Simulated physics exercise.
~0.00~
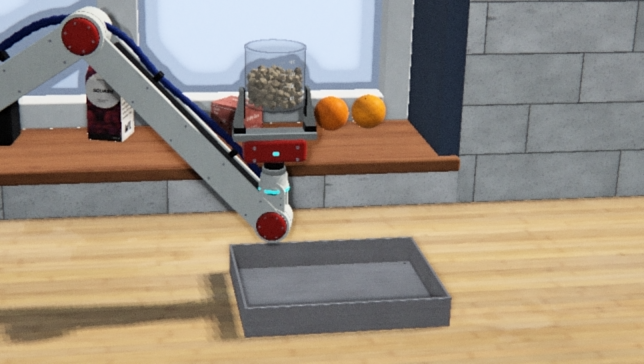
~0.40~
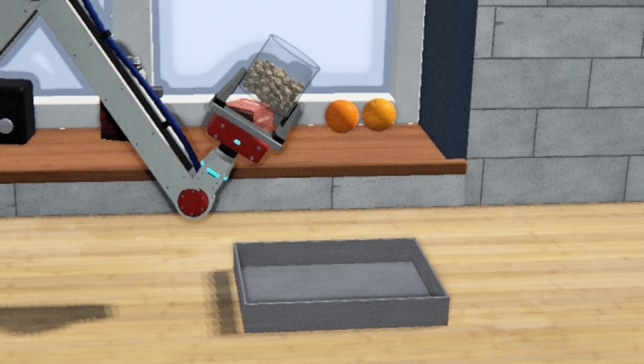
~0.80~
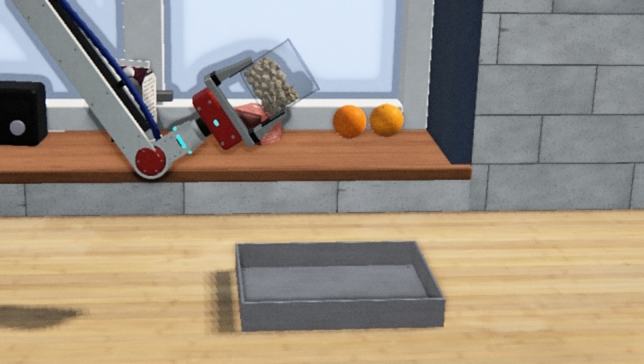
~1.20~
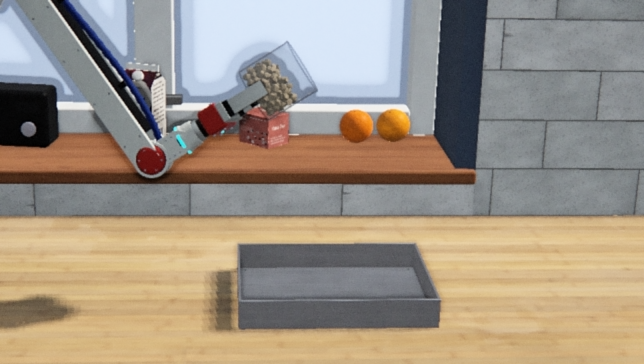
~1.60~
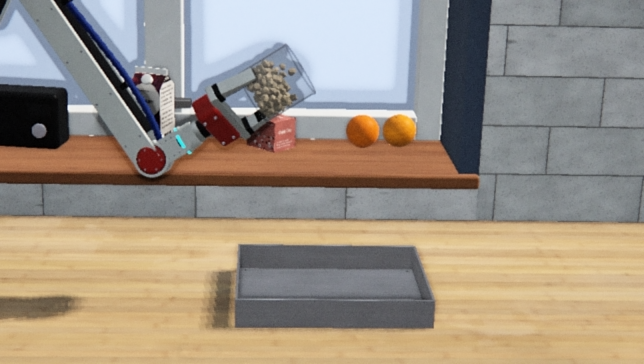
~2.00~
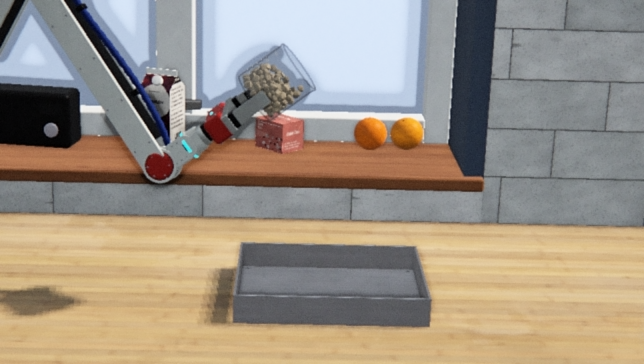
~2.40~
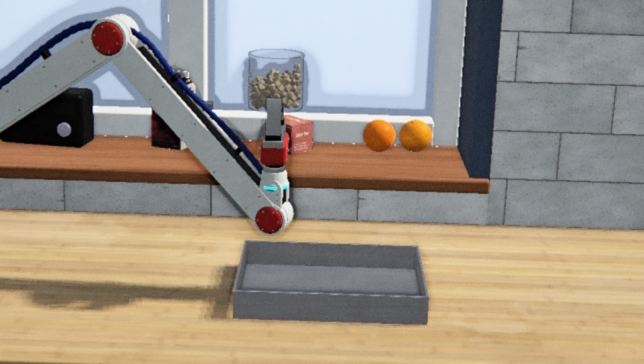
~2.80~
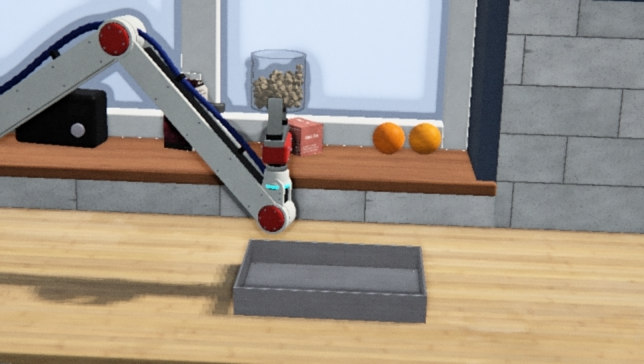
The video shows a robot arm gripping a clear beaker of small pebbles above a gray tray, tilting it to the right as the arm draws back left, and rotating it while tilted. The arm then returns it upright, with the pebbles still inside and the tray empty.
